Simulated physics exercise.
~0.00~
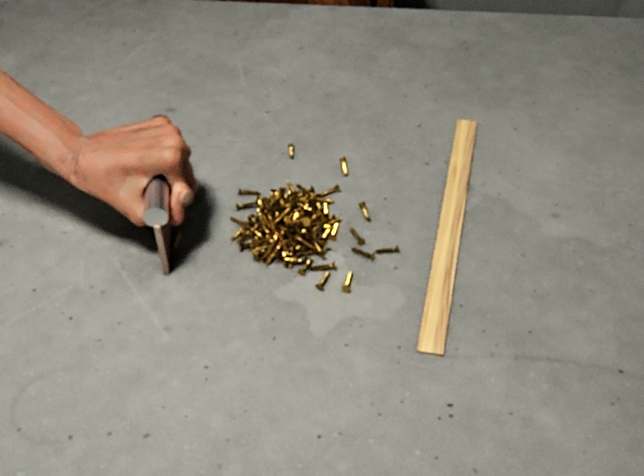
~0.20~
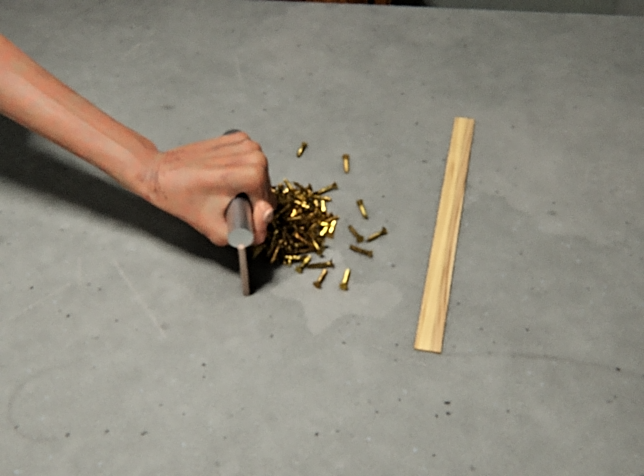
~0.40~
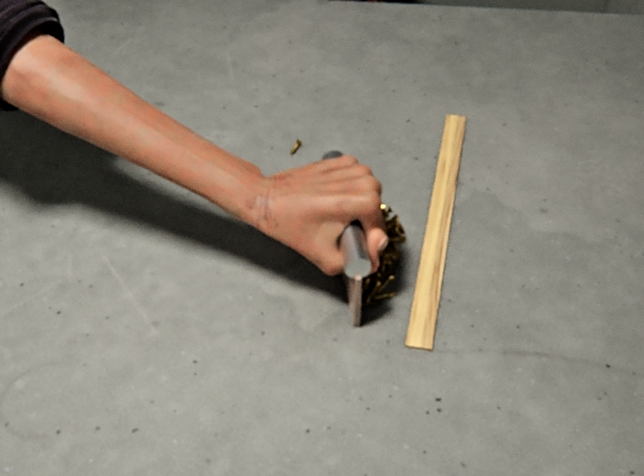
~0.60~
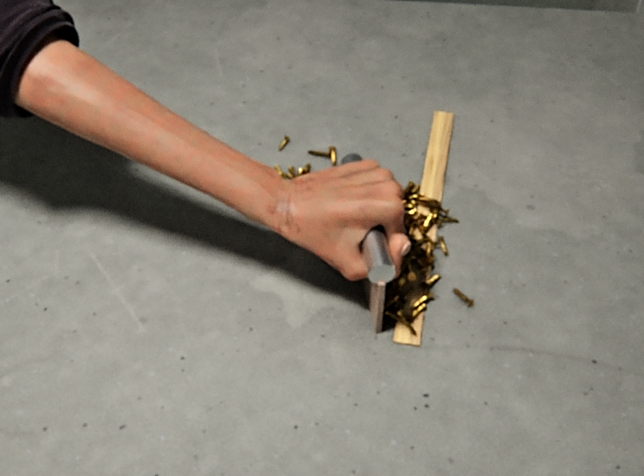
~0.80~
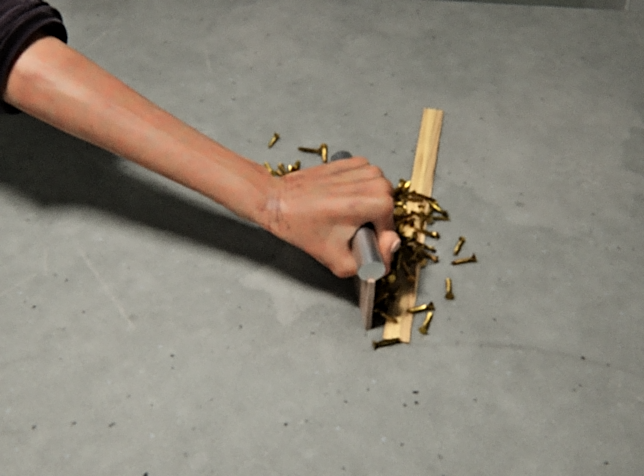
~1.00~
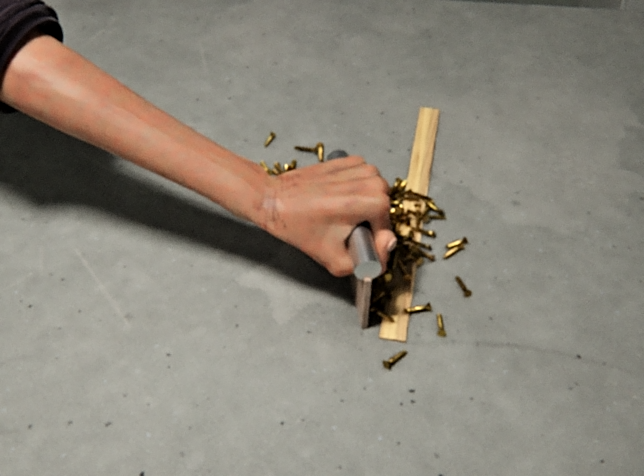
A hand pushes a pile of brass-coloured screws right with a scraper, spilling some over a wooden strip.
